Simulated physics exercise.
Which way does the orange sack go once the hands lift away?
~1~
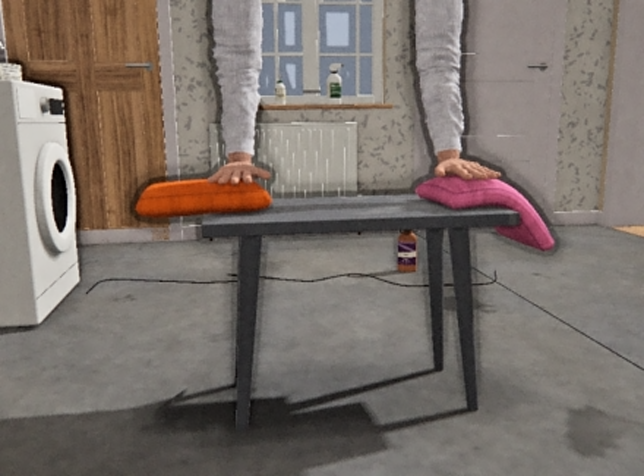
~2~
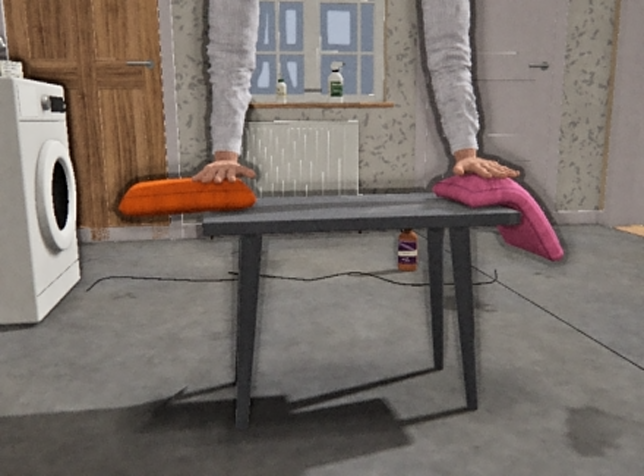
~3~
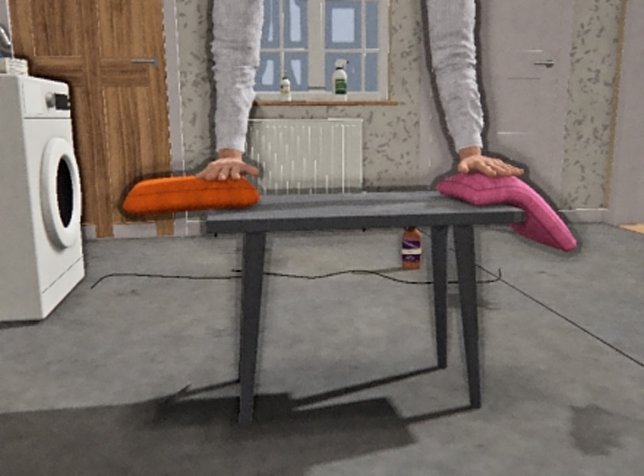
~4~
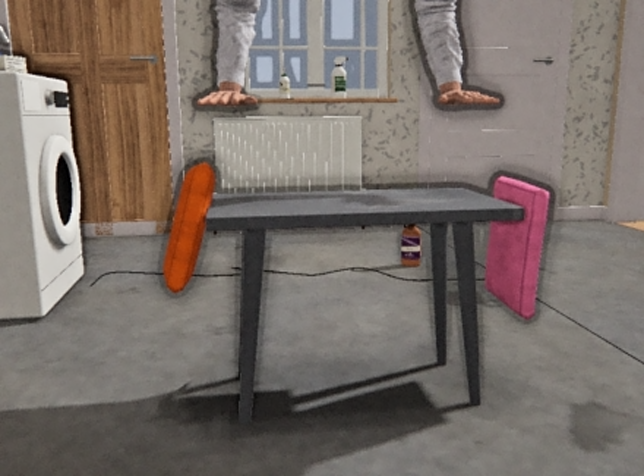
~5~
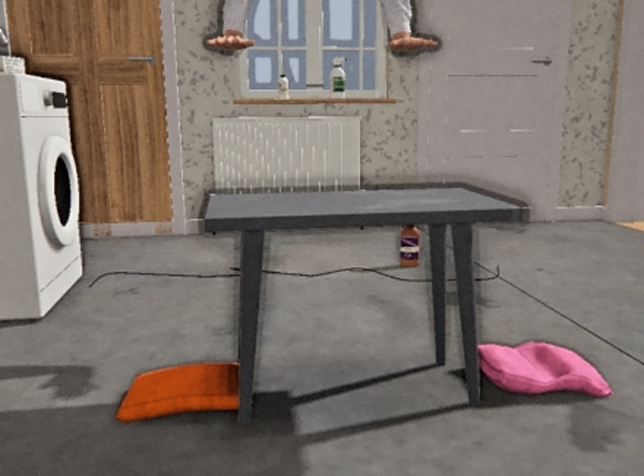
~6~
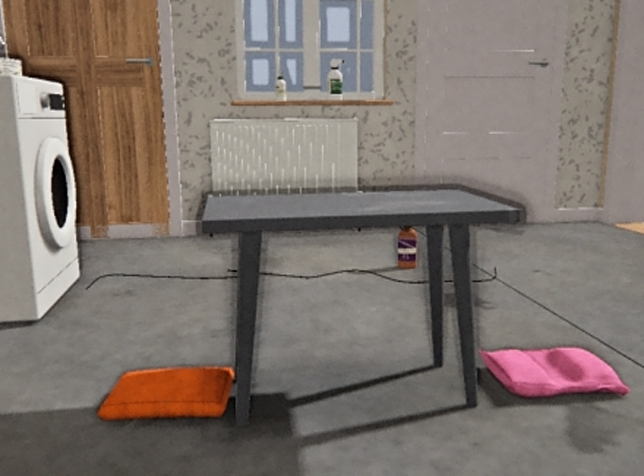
The orange sack moves down, tipping off the left end of the table and dropping to the floor.
An orange sack and a bright pink soft bag rest over opposite ends of a low dark grey table, each pressed by a hand, in a room with a white washing machine on the left and a radiator under a window, seen from the front by a slightly swaying camera. The hands slide the sack left and the bag right, so both stick out further. Then the hands lift away, and both tip down off the ends. They drop to the floor beside the table legs. The hands leave view, and both lie flat on the grey floor.
